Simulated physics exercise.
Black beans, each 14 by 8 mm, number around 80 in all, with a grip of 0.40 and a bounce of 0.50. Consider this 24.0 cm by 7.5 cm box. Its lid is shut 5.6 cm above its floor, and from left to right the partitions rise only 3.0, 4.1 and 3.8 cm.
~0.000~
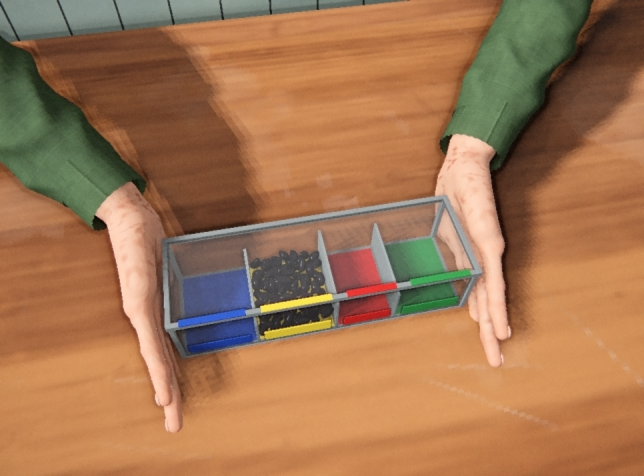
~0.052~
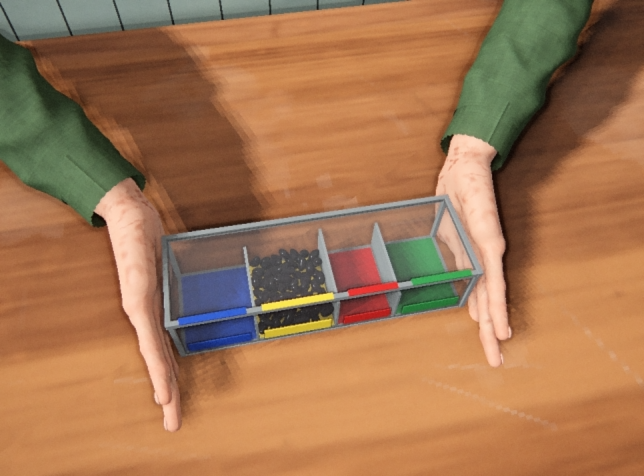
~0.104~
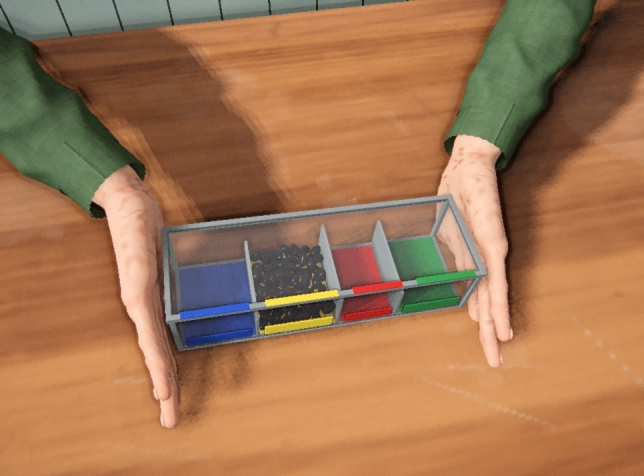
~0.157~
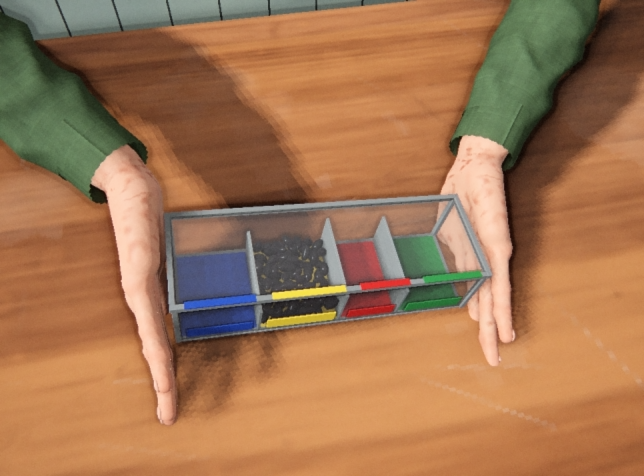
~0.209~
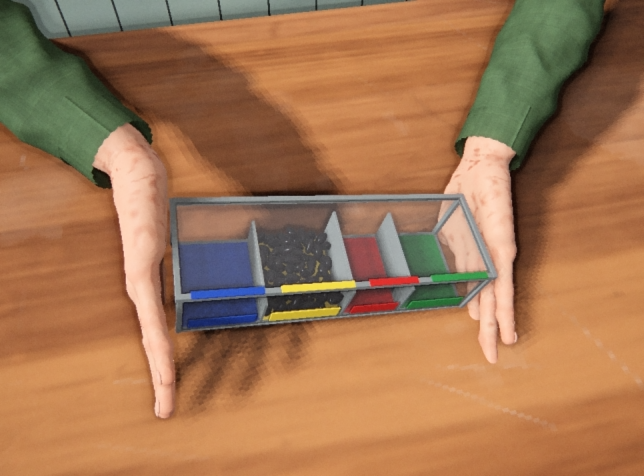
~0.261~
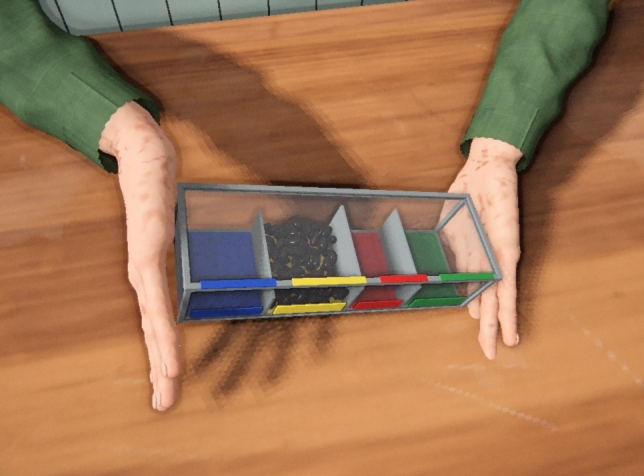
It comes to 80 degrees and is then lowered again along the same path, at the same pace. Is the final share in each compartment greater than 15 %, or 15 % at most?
Red: 15 % at most, blue: 15 % at most, green: 15 % at most, yellow: Greater than 15 %.
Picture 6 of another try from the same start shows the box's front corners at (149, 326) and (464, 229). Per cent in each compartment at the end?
Per cent by compartment: Red 0, blue 30, green 0, yellow 70.
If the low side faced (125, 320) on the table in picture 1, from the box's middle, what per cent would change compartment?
Around 30 percent of them.
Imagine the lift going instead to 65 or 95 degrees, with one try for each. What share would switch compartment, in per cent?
About 5 and 20 per cent.
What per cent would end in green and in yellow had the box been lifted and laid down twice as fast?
Then: Green 5; yellow 85.
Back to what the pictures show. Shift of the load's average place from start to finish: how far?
It shifts by roughly 2.5 cm.
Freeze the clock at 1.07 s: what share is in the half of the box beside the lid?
Roughly 30 per cent.
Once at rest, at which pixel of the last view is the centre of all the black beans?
Approximately (311, 301) in the last view.
After 1.07 s, tilt 79 degrees; yellow 100 %.
Then, at 1.61 s, tilt 34 degrees; red 5 %, green 5 %, yellow 85 %.
Then, at 2.21 s, tilt 0 degrees; red 10 %, green 5 %, yellow 85 %.
By 2.6 s all is still; red 10 %, blue 0 %, green 5 %, yellow 85 %.
